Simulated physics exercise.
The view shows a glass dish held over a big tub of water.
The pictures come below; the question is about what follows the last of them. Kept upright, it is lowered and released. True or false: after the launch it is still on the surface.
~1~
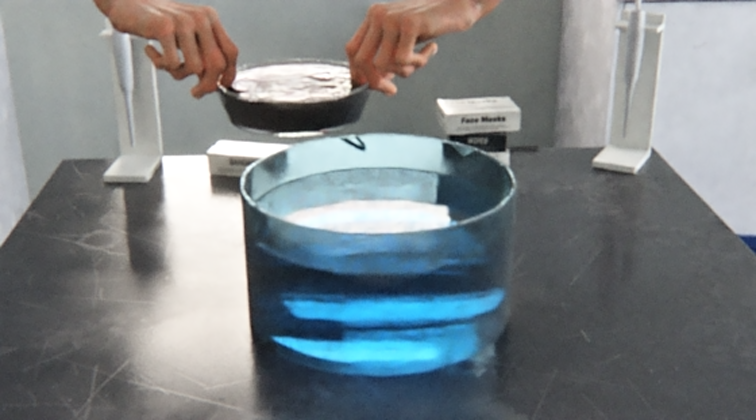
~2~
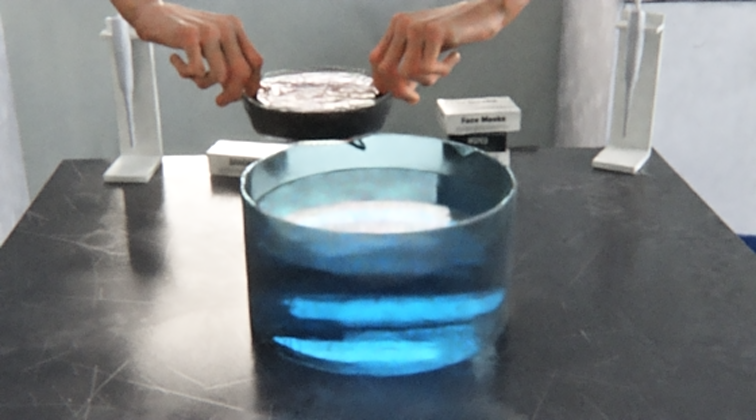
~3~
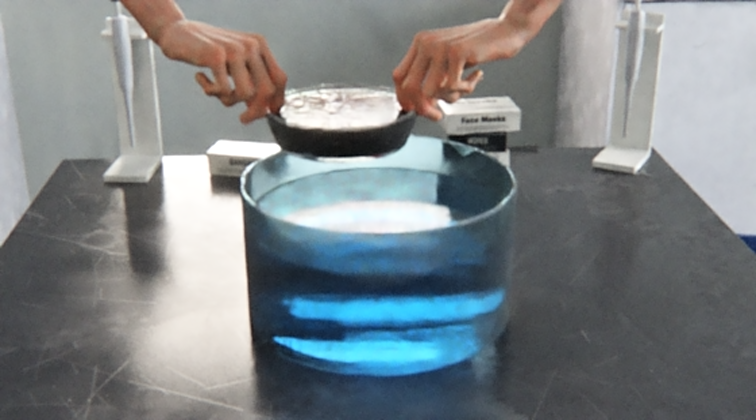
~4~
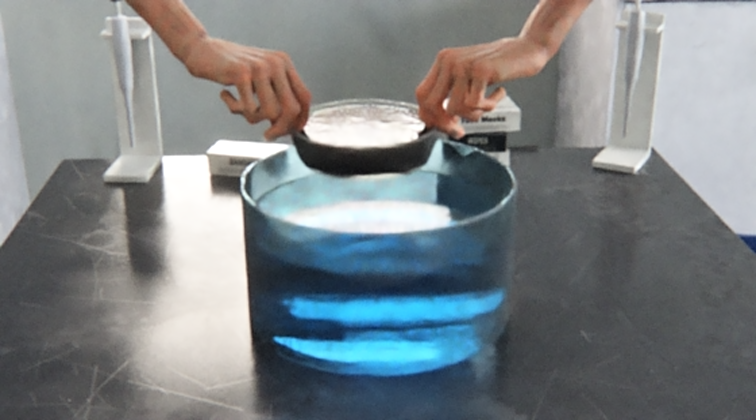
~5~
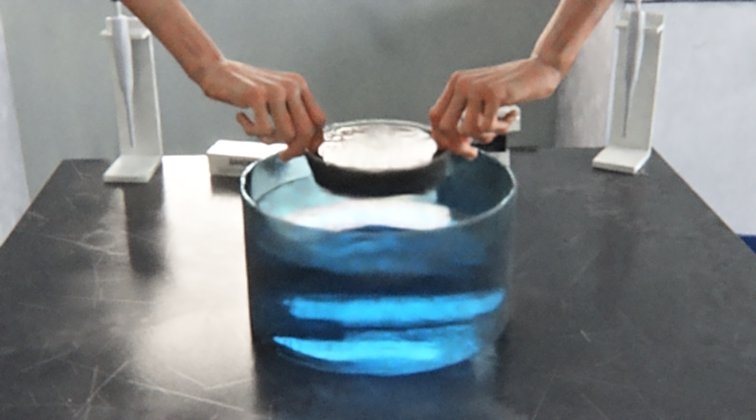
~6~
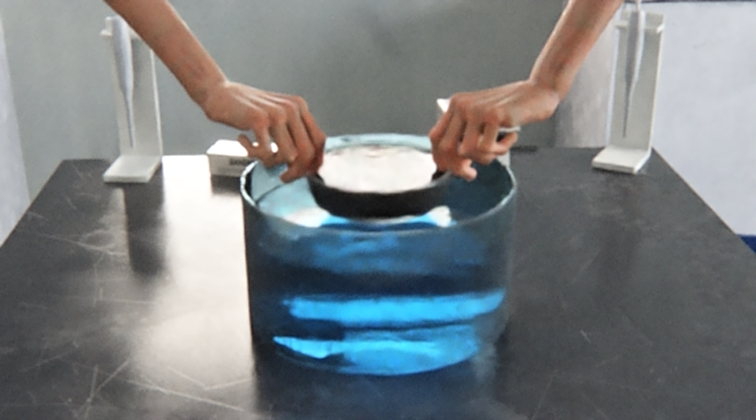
False, it sinks.
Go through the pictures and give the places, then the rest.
In the first picture, dish (295, 95) nearly full; above the big tub.
In the second picture, dish nearly full, surface at (318, 91); coming down.
In the third picture, dish (342, 120) nearly full; lower.
In the fourth picture, dish nearly full, surface at (365, 125); lower still.
In the fifth picture, dish (378, 158) nearly full; close to the surface.
In the sixth picture, dish nearly full, surface at (378, 167); just over the surface.
Soon after, the dish dips into the water.
Later, water pours in over its rim.
In the end, the dish lies on the bottom.
